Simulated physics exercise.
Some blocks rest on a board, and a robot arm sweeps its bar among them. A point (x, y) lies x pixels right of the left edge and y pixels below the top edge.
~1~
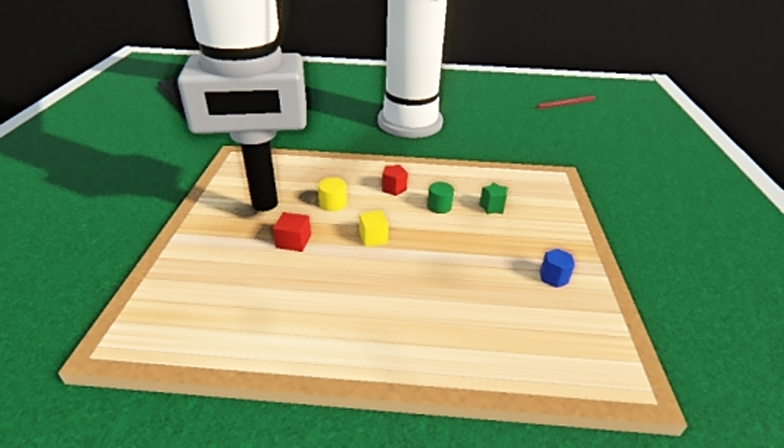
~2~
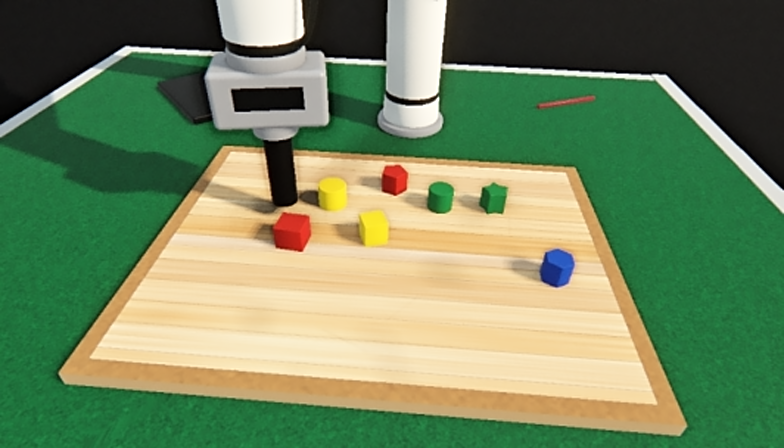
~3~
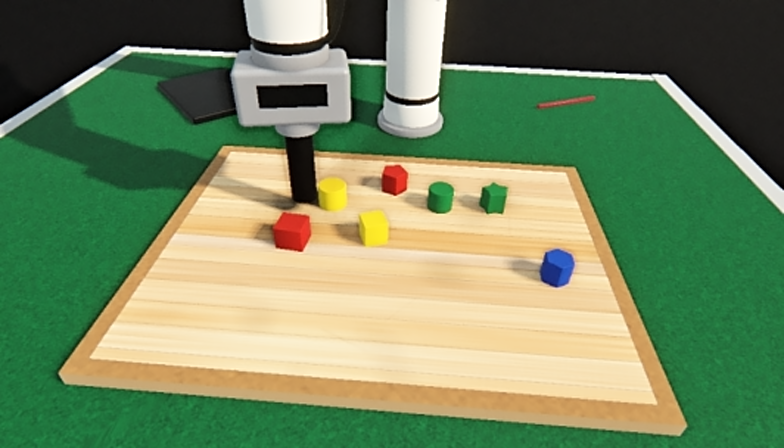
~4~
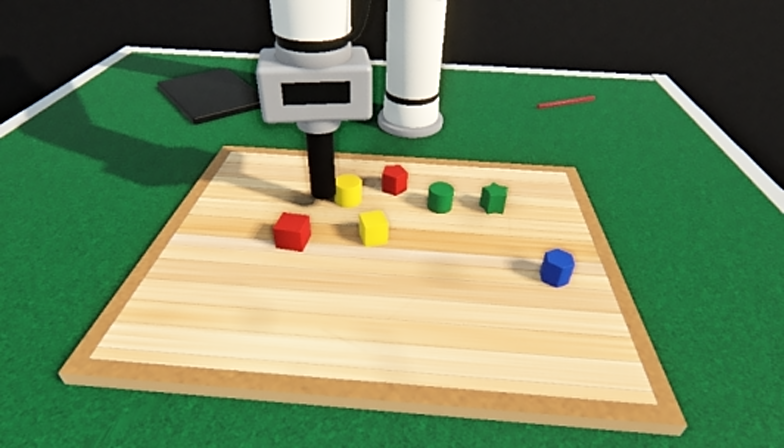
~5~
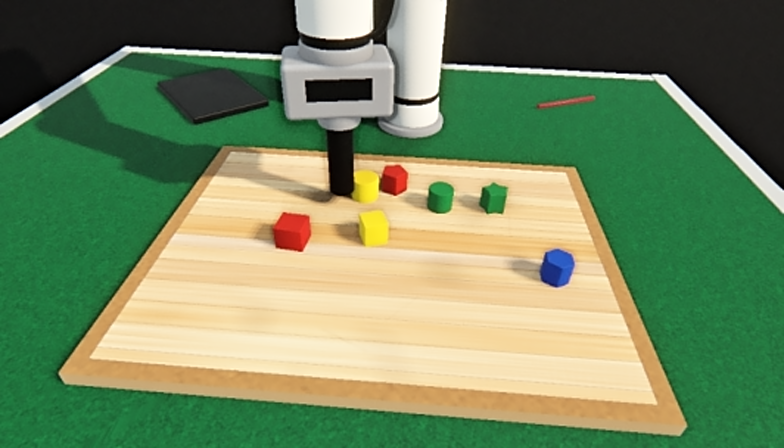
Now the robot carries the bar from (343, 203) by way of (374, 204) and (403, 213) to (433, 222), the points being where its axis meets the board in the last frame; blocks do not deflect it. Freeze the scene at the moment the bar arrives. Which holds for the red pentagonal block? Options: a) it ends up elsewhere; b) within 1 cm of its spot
a.
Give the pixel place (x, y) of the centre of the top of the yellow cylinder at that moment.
I'd guess (385, 173).
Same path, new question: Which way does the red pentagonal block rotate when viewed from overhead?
Seen from overhead, it turns clockwise.
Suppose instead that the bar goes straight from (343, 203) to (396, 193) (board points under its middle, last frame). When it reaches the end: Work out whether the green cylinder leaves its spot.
If the bar follows that path, the green cylinder stays in its place.
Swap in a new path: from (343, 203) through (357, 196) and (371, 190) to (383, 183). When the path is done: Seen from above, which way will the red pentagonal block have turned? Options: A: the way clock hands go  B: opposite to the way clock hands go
The correct letter is B.
The first path, step by step. One third of the way, bar at (375, 191); yellow cylinder at (385, 173); red pentagonal block at (405, 166), turned 35° clockwise.
Two thirds of the way, bar at (404, 200); yellow cylinder at (385, 173); red pentagonal block at (405, 166), turned 35° clockwise.
At the end, bar at (435, 209); yellow cylinder at (385, 173); red pentagonal block at (405, 166), turned 35° clockwise; green cylinder not moved.
